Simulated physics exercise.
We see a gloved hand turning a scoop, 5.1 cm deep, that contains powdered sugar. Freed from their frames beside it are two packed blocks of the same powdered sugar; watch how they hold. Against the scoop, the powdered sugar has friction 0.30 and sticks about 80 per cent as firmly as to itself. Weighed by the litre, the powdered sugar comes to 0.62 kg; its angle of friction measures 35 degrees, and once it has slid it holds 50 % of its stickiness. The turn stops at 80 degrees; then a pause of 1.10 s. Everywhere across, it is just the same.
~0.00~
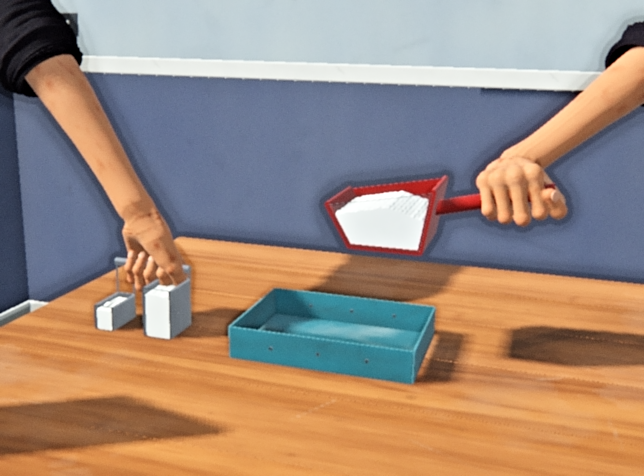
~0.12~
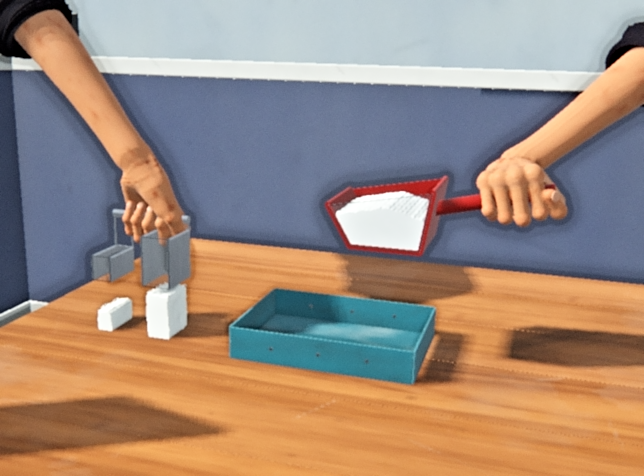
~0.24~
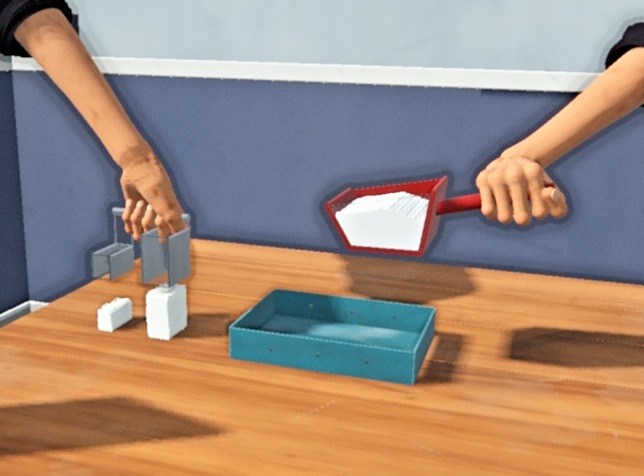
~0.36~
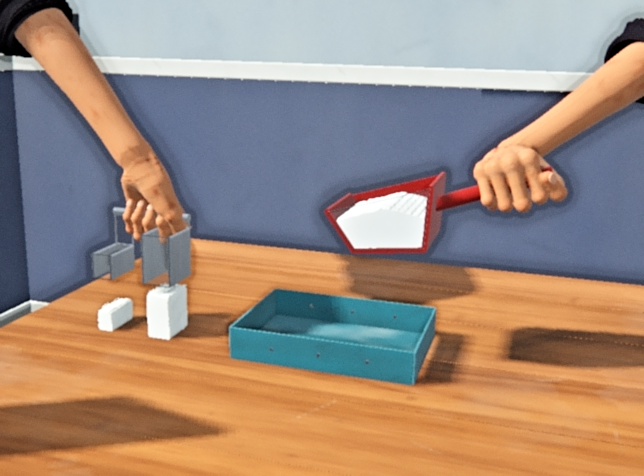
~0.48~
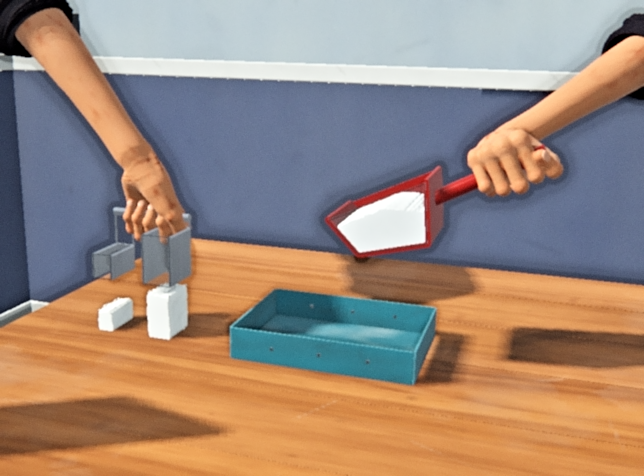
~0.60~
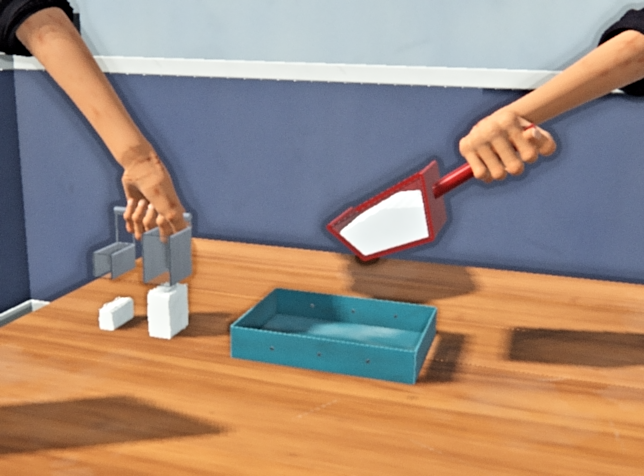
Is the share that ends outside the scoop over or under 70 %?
Under.
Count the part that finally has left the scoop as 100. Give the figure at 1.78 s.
Roughly 100 per cent.
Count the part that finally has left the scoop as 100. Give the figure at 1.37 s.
Looks like roughly 0 %, give or take.
After 0.95 s, the scoop is at 46 degrees and 0 % has left it.
After 1.37 s, the scoop is at 74 degrees and 0 % has left it.
After 1.78 s, the scoop is at 80 degrees and 54 % has left it.
After 2.20 s, the scoop is at 80 degrees and 55 % has left it.
After 2.31 s, at the end, the scoop is at 80 degrees and 55 % has left it.
